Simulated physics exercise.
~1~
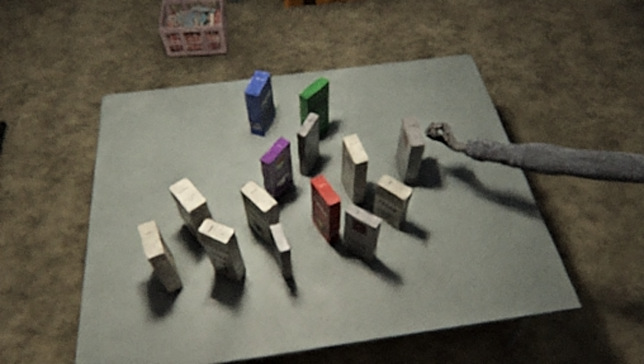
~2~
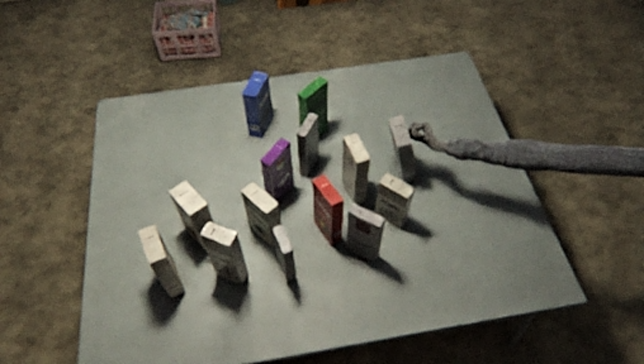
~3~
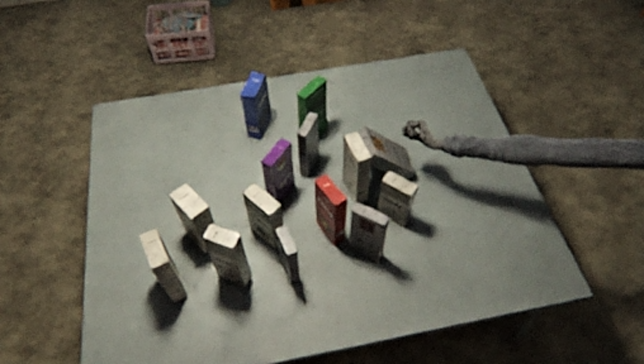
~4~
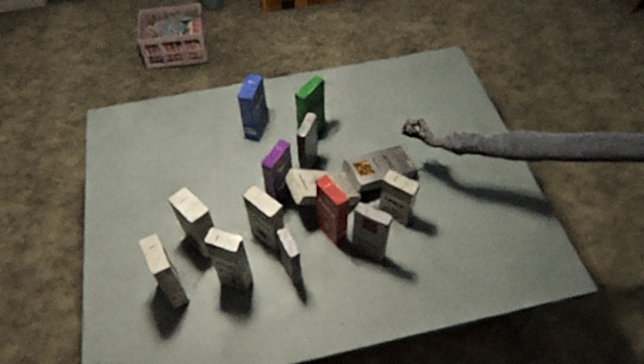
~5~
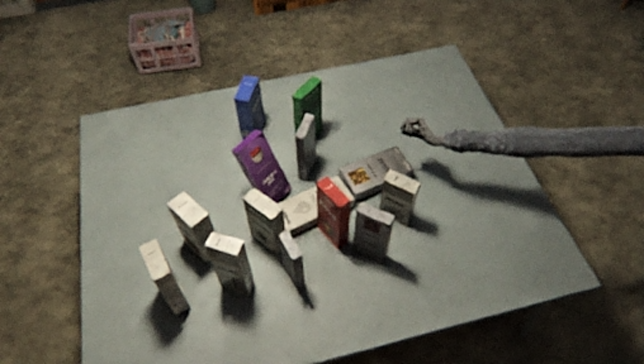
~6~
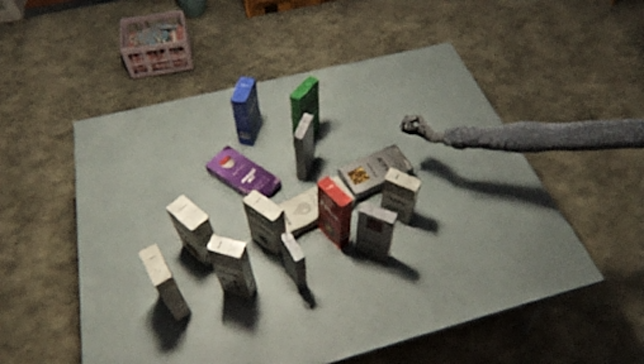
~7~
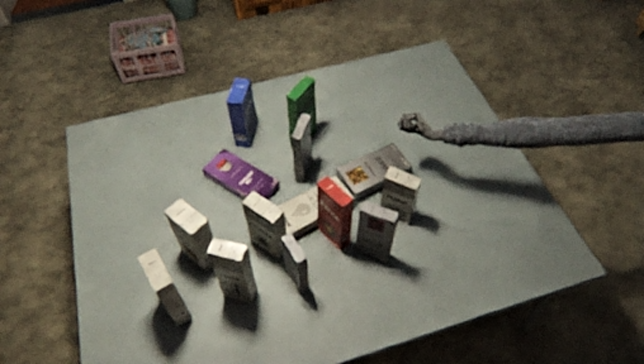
A grey arm reaches in from the right and tips a pale box on a large grey tabletop, seen from above as the view drifts slightly sideways. Upright boxes stand scattered over it, mostly whitish, with blue and green ones at the back, a purple one near the middle and a red one in front. The pushed box falls left into a pale neighbour, which topples left and down toward the purple box. The purple box then leans left and drops flat. All three lie still, while the green, blue, red and remaining pale boxes stay standing.
